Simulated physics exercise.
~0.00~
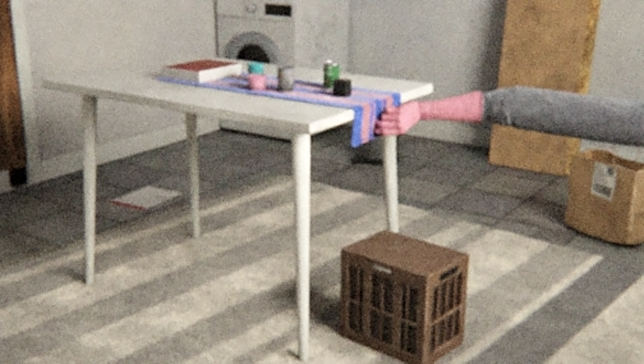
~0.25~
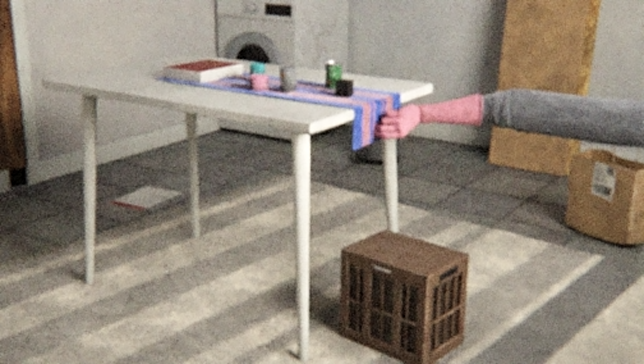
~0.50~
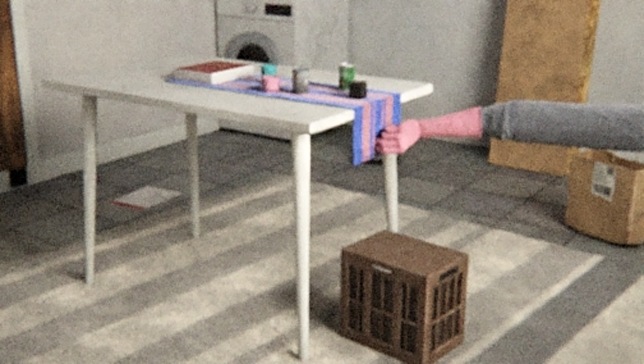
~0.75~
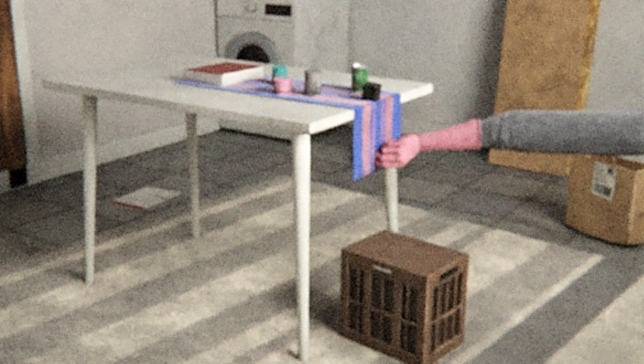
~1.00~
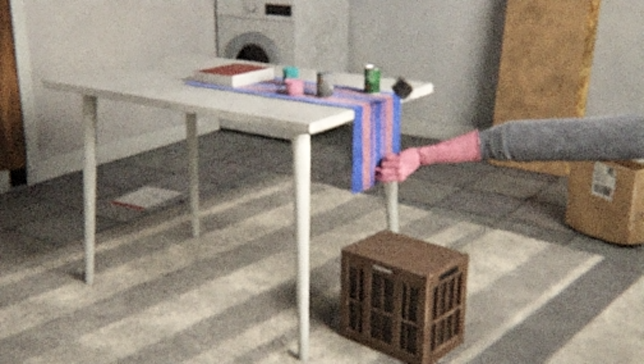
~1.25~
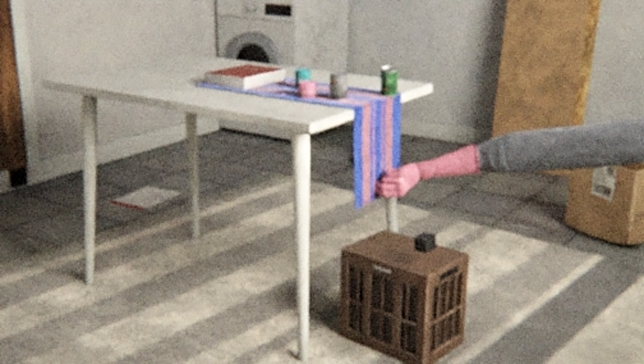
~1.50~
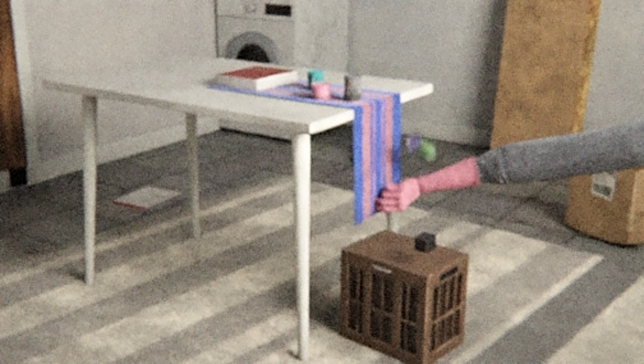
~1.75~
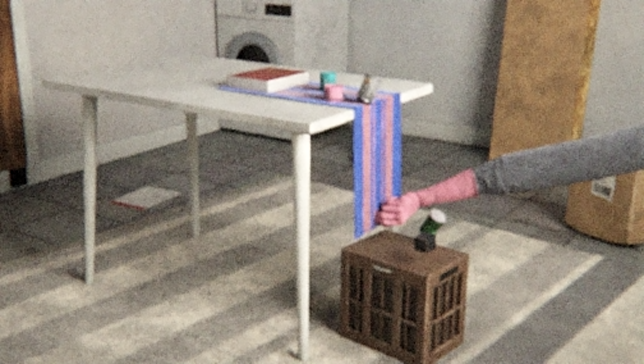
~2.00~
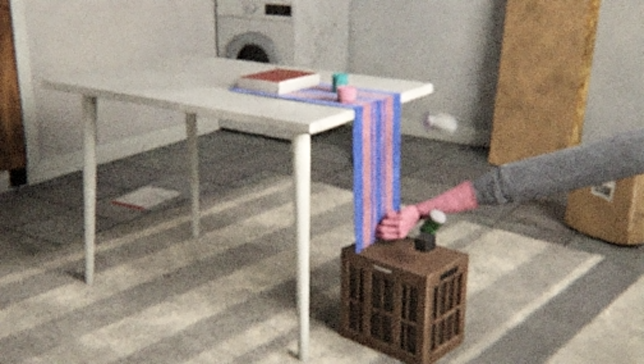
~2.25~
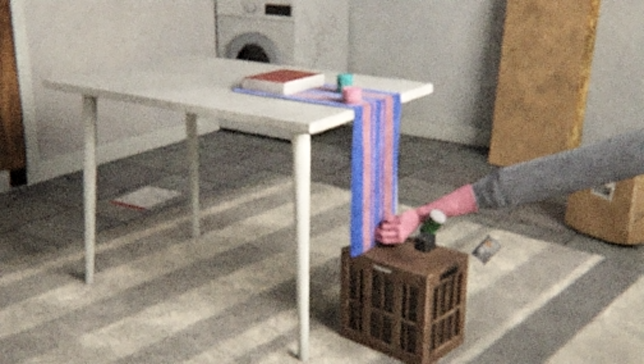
A pink-gloved hand pulled a striped blue cloth down over the right end of a white table, and a black cube, a green can and a grey can dropped off in turn, leaving the book and two little pots on top as the cloth reached the brown crate.
